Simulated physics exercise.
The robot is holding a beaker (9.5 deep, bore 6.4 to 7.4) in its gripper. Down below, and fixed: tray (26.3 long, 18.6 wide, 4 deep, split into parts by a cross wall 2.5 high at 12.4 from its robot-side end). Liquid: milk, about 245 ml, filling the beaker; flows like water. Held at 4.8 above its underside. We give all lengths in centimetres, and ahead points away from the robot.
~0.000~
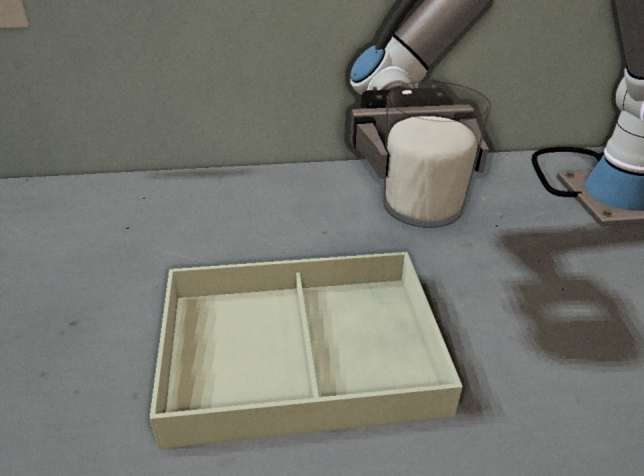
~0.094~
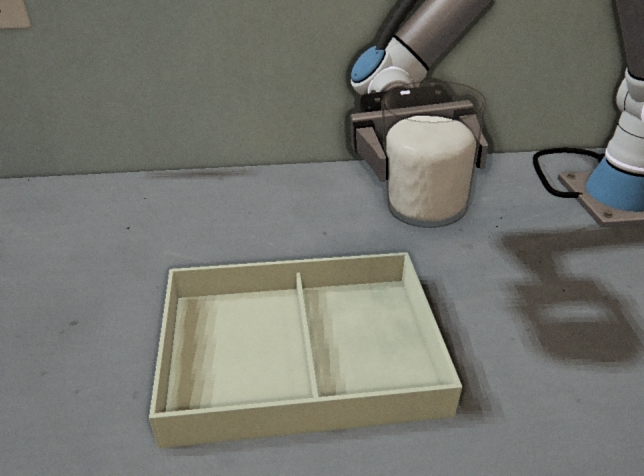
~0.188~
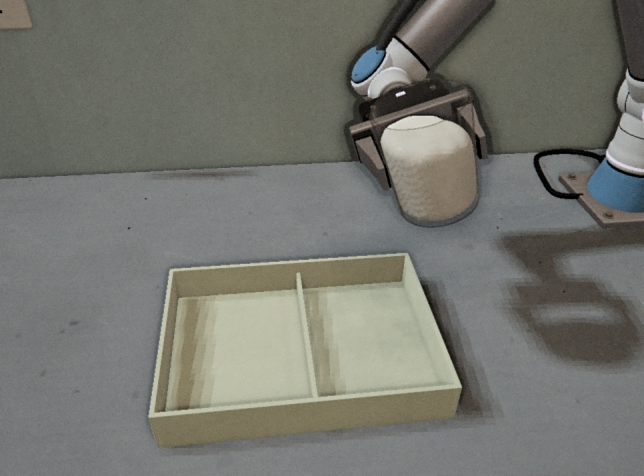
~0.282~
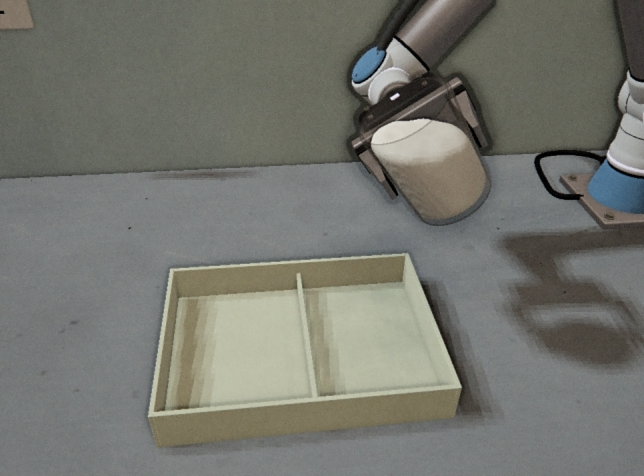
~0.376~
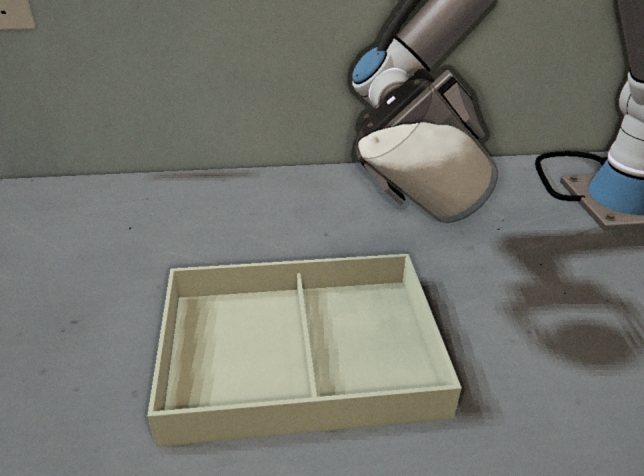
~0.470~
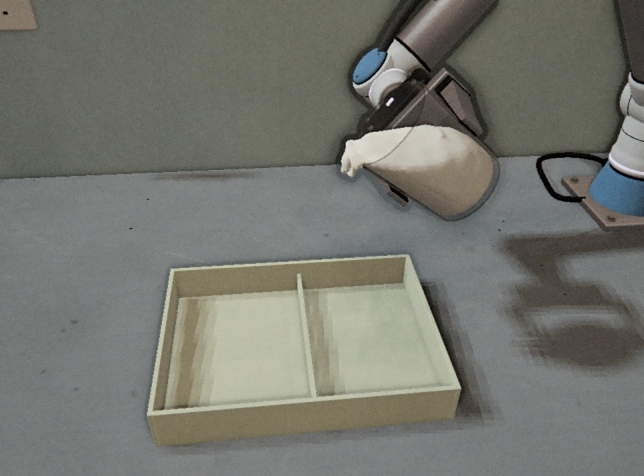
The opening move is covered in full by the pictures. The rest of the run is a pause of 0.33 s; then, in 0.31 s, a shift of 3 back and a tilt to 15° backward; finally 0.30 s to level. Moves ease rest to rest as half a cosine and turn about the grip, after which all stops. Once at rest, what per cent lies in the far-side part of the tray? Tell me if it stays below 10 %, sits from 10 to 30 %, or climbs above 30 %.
It stays below 10 %.
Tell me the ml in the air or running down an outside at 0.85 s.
I'd say around 10 ml.
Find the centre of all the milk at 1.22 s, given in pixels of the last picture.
(441, 193), about.
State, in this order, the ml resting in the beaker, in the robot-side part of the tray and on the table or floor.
Approx. 220 / 20 / 0 ml, in that order.
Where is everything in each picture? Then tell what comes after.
Beaker middle at (430, 158), level; upper third of the milk around (432, 143), from x 390 to 475, top at y 120; 245 ml in the beaker, in the first frame.
Beaker middle at (430, 157), tilted 5° forward; upper third of the milk around (431, 142), from x 390 to 475, top at y 120, in the second frame.
Beaker middle at (430, 158), tilted 17° forward; upper third of the milk around (427, 143), from x 380 to 475, top at y 120, in the third frame.
Beaker middle at (430, 157), tilted 33° forward; upper third of the milk around (422, 144), from x 375 to 485, top at y 120, in the fourth frame.
Beaker middle at (430, 157), tilted 45° forward; upper third of the milk around (421, 147), from x 360 to 490, top at y 125, in the fifth frame.
Beaker middle at (430, 158), tilted 50° forward; upper third of the milk around (420, 149), from x 345 to 490, top at y 125; 245 ml in the beaker, in the sixth frame.
After 0.85 s, tilted 46° forward, liquid up to 24 above the table; 225 ml in the beaker, 10 ml in the robot-side part, 5 ml in the far-side part, 10 ml in the air or running down outside.
After 1.22 s, tilted 10° backward, liquid up to 25 above the table; 220 ml in the beaker, 20 ml in the robot-side part, 10 ml in the far-side part.
After 1.61 s, level, liquid up to 24 above the table; 220 ml in the beaker, 20 ml in the robot-side part, 10 ml in the far-side part.
After 2.41 s, level, liquid up to 24 above the table; 220 ml in the beaker, 20 ml in the robot-side part, 10 ml in the far-side part.
At rest, 220 ml in the beaker, 20 ml in the robot-side part, 10 ml in the far-side part. That is 4 % in the far-side part of the tray.
